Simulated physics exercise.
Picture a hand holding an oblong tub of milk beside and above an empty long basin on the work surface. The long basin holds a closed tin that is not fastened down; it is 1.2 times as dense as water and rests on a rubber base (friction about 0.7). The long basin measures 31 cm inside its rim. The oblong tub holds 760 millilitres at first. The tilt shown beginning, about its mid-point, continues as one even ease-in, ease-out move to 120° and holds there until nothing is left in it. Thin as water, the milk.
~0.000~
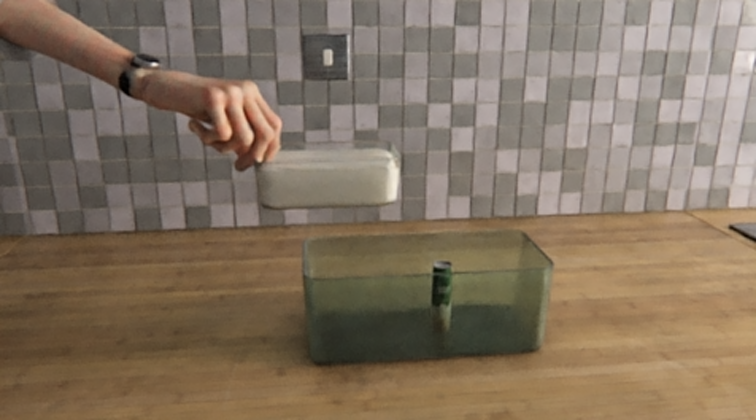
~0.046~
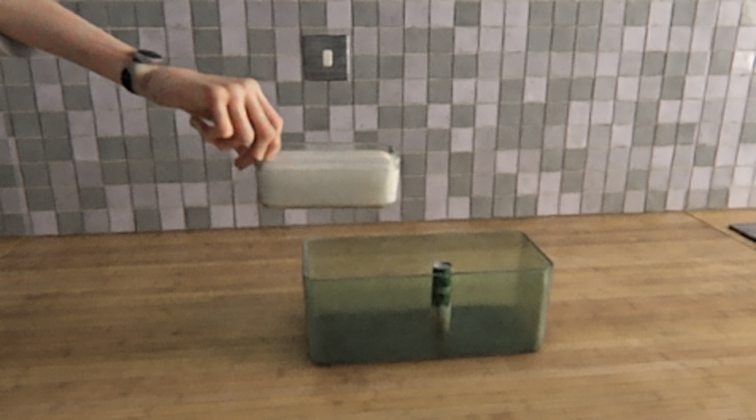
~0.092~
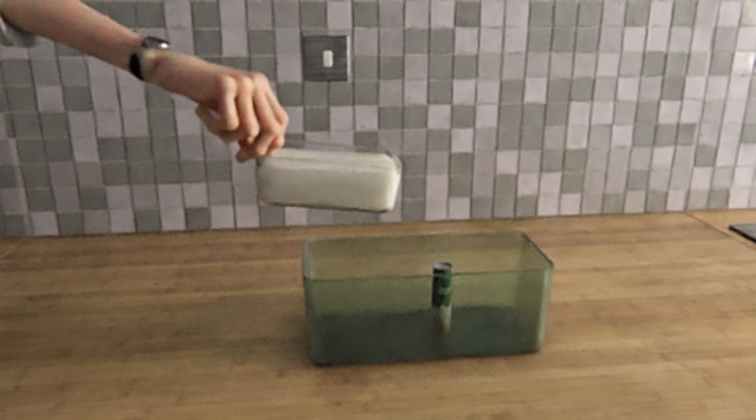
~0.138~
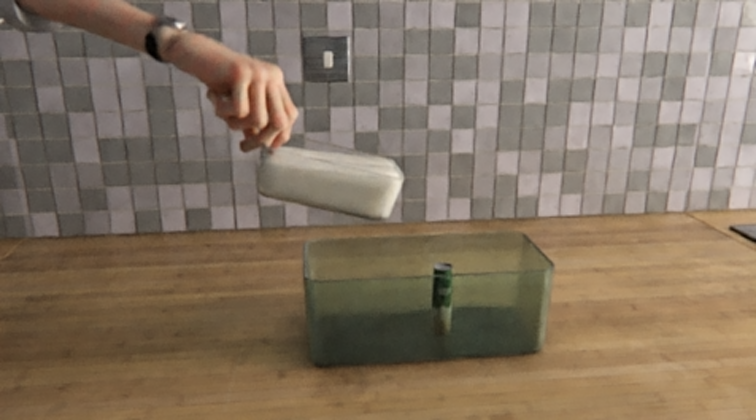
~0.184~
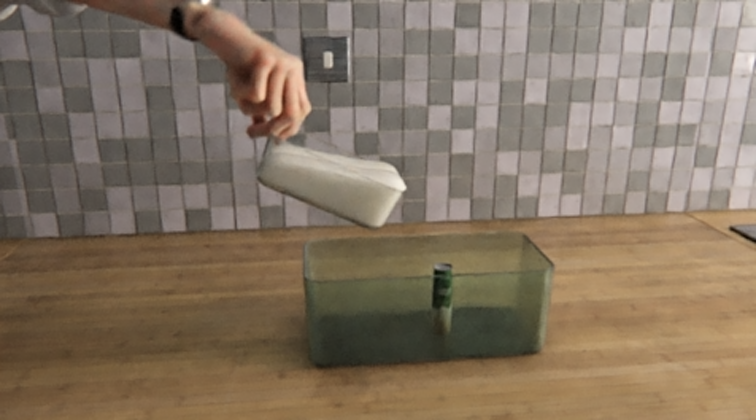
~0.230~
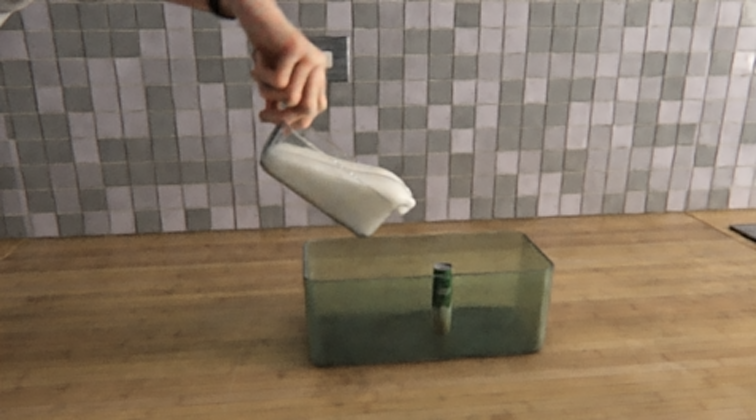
A hand held a clear tub of white liquid above a green see-through basin with a small can standing inside, then tilted it down to the right until the liquid began slipping over its edge.
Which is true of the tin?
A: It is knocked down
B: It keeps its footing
Option A: It is knocked down.
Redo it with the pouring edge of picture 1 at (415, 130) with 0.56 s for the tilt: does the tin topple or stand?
Then the tin comes down.
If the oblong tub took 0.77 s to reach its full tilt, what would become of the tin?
Result: Tin tipped over.
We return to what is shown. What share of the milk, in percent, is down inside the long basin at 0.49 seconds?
Around 86 percent.
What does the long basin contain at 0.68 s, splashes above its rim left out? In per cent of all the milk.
About 92 per cent.
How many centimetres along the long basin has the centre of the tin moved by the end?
Looks like roughly 3.5 cm in total.
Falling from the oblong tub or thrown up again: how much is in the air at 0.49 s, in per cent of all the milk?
I'd say close to 6 per cent.
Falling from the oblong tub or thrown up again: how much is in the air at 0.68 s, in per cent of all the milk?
Near 5 per cent, I'd say.
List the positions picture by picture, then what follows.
In the first frame, tilt 0°; pouring edge (395, 151); surface from (260, 160) to (392, 156); the long basin's rim runs from (304, 259) to (537, 248); the tin's top is at (442, 268).
In the second frame, tilt 2°; pouring edge (395, 154); surface from (260, 159) to (392, 158).
In the third frame, tilt 7°; pouring edge (397, 160); surface from (261, 157) to (394, 161).
In the fourth frame, tilt 15°; pouring edge (398, 171); surface from (264, 155) to (397, 166).
In the fifth frame, tilt 26°; pouring edge (397, 184); surface from (265, 153) to (390, 174); 5 per cent is over the edge.
In the sixth frame, tilt 38°; pouring edge (393, 198); surface from (264, 147) to (373, 176); 13 per cent is over the edge.
By 0.49 s the tilt is 110° and 6 per cent is still to pour; the tin stands 1 cm from where it began.
By 0.68 s the tilt is 120° and 0 per cent is still to pour; the tin leans 16°.
By 0.88 s the tilt is 120° and 0 per cent is still to pour; the tin stands 3 cm from where it began.
By 1.10 s the tilt is 120° and 0 per cent is still to pour; the tin leans 22°.
At rest the tin lies on its side.
